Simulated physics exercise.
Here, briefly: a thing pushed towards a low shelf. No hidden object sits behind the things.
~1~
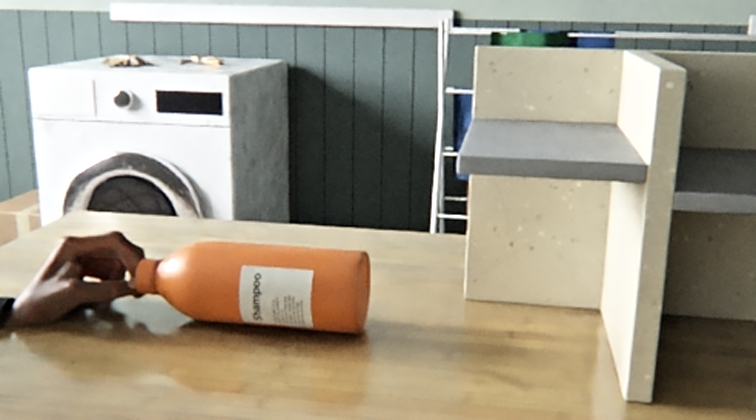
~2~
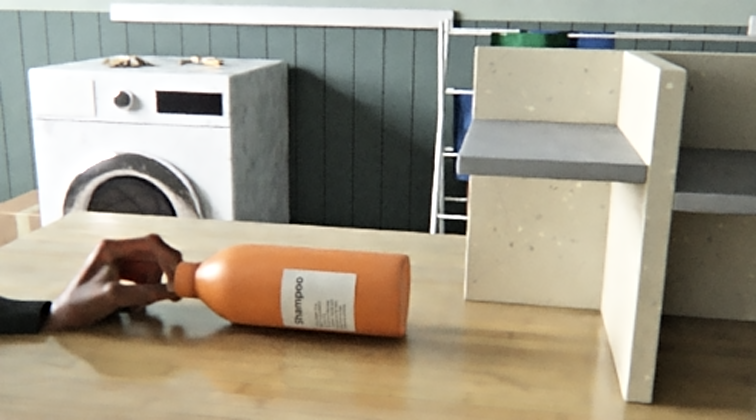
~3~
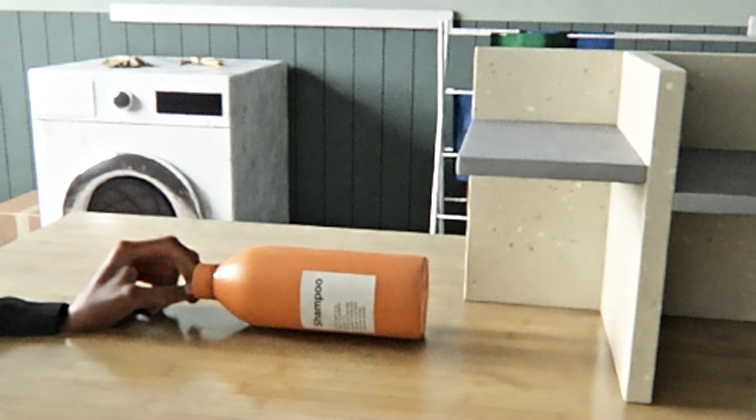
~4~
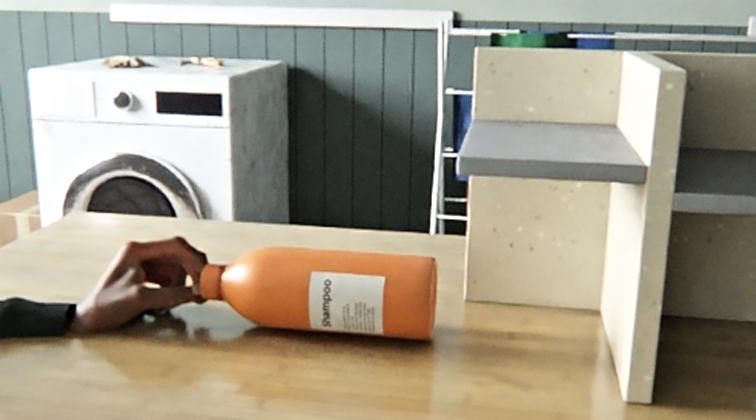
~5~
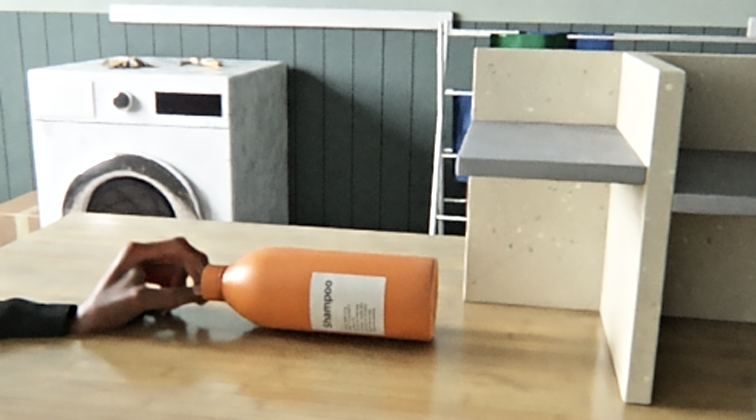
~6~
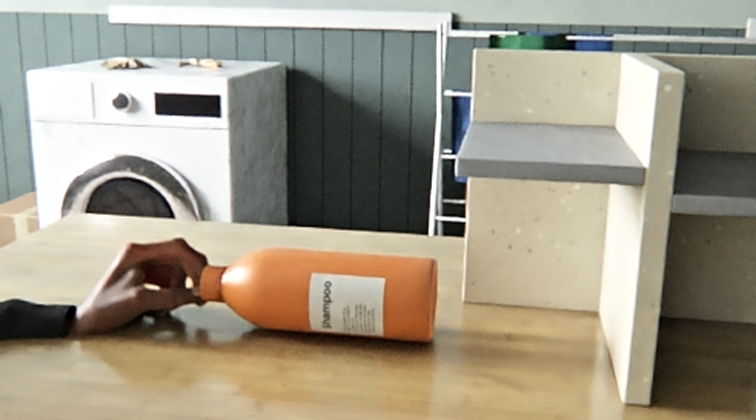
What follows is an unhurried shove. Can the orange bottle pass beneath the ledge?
As it turns out, the orange bottle goes under.
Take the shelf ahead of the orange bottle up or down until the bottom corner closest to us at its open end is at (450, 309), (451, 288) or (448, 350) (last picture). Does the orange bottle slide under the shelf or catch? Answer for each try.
Jams; enters; jams.
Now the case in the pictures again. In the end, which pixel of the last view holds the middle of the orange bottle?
(480, 304).
Then, 0.36 s later than the last frame, orange bottle sliding up to the opening near (364, 295).
Then, 0.64 s later than the last frame, orange bottle part of the way in near (428, 300).
When it is over, the orange bottle slides in, near (480, 304).
